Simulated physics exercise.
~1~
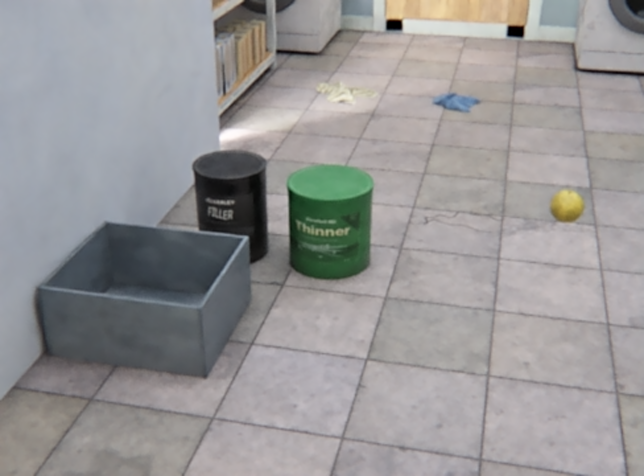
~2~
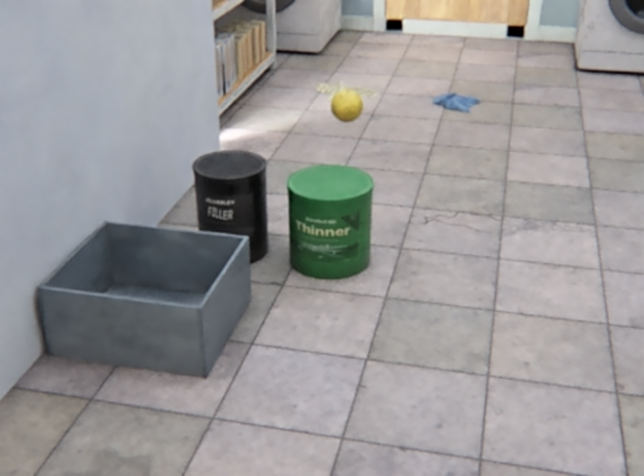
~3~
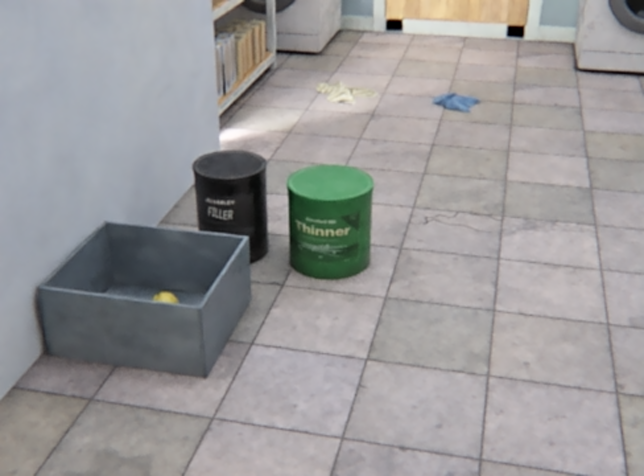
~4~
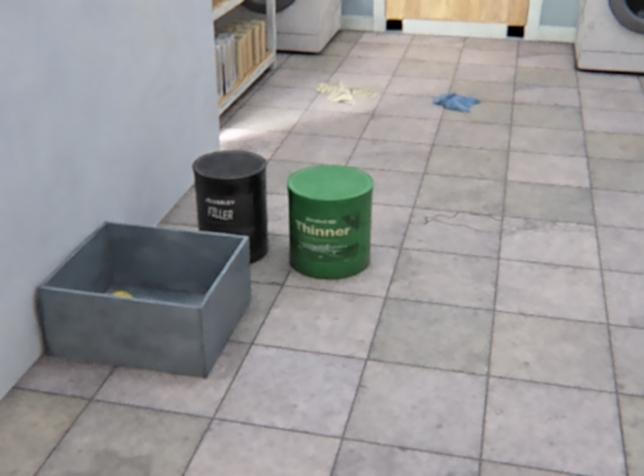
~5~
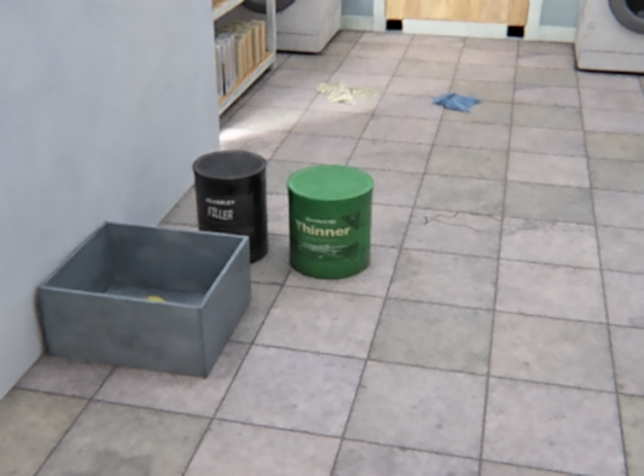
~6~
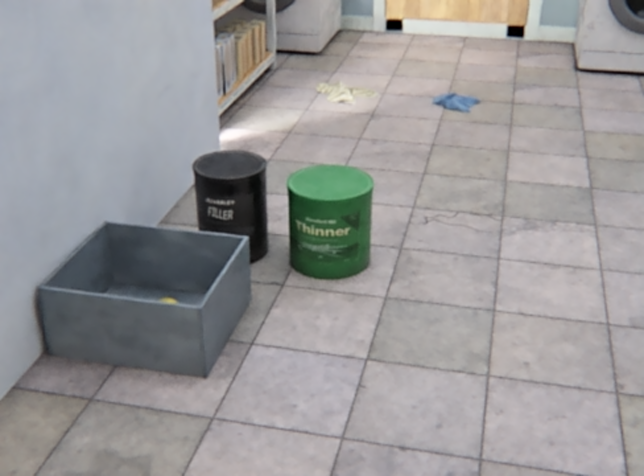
A yellow apple hangs above the tiled floor on the right side of what looks like a laundry room, seen from a raised, steady viewpoint. A grey open box sits by the wall at lower left, with a black pail and a green pail just beyond it and crumpled cloths farther back. The apple travels left through the air, passing above the green pail, then drops into the box. Inside, it shifts left, then back to the right. It ends low inside the box, while both pails stay in place.
